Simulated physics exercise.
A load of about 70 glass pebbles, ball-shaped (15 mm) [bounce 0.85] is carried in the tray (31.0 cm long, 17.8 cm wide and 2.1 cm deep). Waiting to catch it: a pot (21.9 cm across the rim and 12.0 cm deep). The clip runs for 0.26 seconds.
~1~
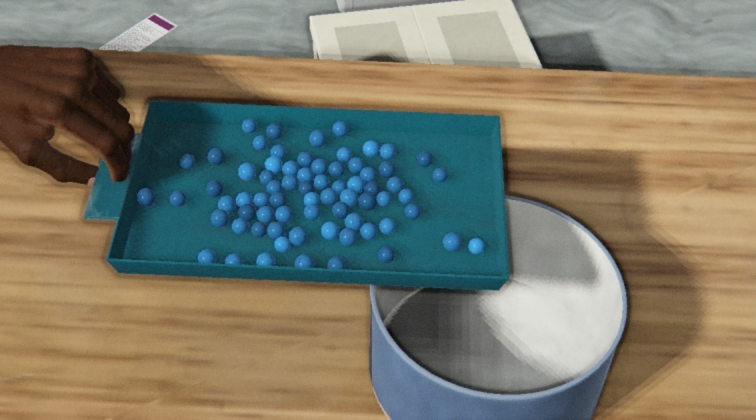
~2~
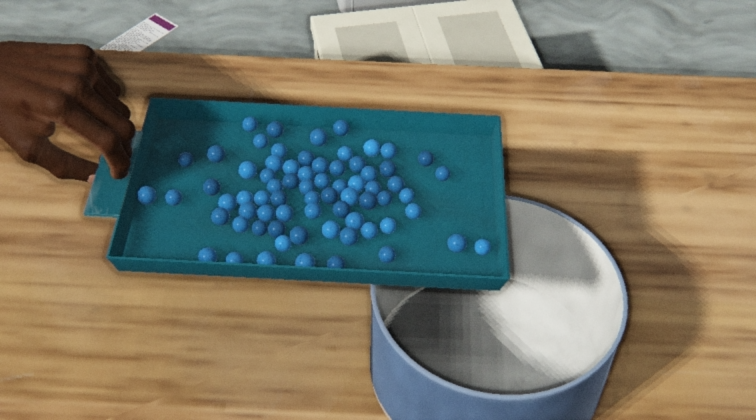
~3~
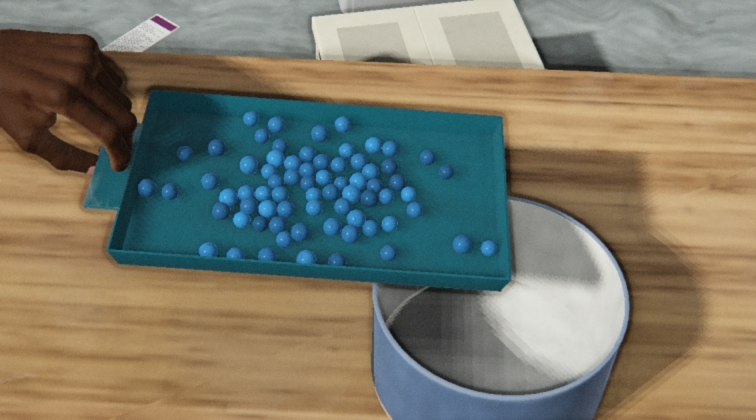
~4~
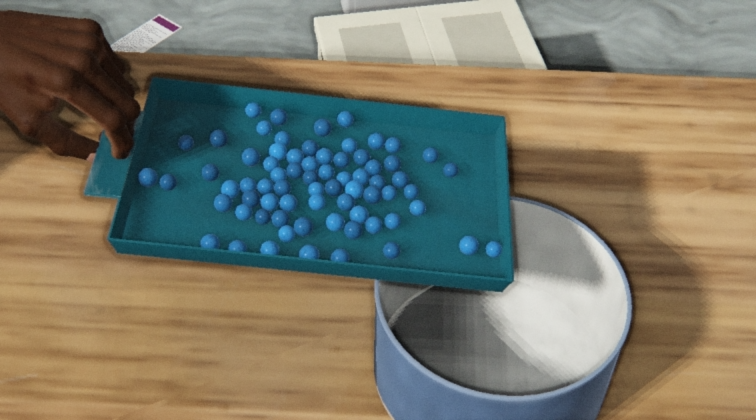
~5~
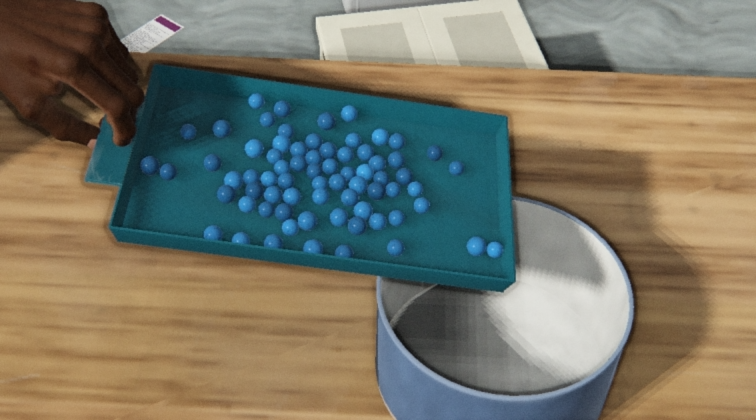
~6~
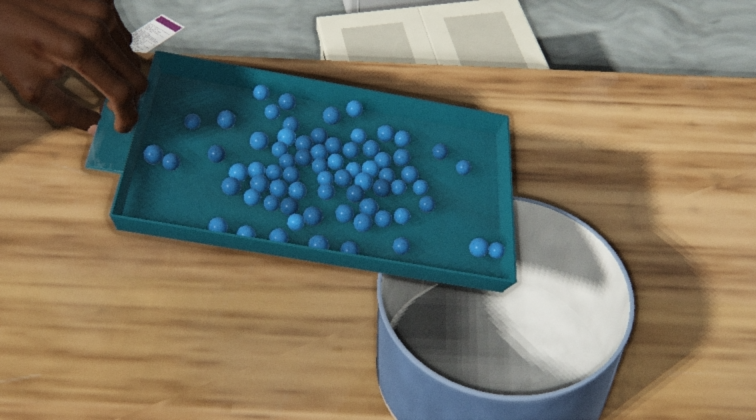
A dark-skinned hand at the left slowly raises the near end of a teal rectangular tray, tilting it gradually down to the right, while the many blue balls scattered across it shift slightly rightward. The view looks down from above onto a light wooden surface, with a grey strip and papers along the top edge. A blue pot with a pale interior stays still beneath the tray's right end.
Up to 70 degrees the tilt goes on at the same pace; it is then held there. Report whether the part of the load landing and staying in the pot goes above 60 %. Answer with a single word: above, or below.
Above.
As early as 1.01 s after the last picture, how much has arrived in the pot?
5%, roughly.
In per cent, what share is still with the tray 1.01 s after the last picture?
I'd say around 95 in a hundred.
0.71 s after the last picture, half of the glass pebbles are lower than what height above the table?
About 20 centimetres.
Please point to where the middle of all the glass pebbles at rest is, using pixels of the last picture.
My pick would be close to (473, 346).
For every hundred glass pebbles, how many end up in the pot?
Some 80 percent.
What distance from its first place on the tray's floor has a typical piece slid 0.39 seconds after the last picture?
I'd say close to 12 cm.
Then, 0.39 s after the last picture, tilt 32 degrees; tray 100 %; middle of all pieces on or above the table near (460, 197).
Then, 0.71 s after the last picture, tilt 50 degrees; tray 95 %; middle of all pieces on or above the table near (479, 194).
Then, 1.01 s after the last picture, tilt 66 degrees; pot 5 %, tray 95 %; middle of all pieces on or above the table near (491, 196).
Then, 1.29 s after the last picture, tilt 70 degrees; pot 35 %, tray 55 %, in the air 10 %; middle of all pieces on or above the table near (519, 247).
In the end, pot 80 %, tray 15 %.
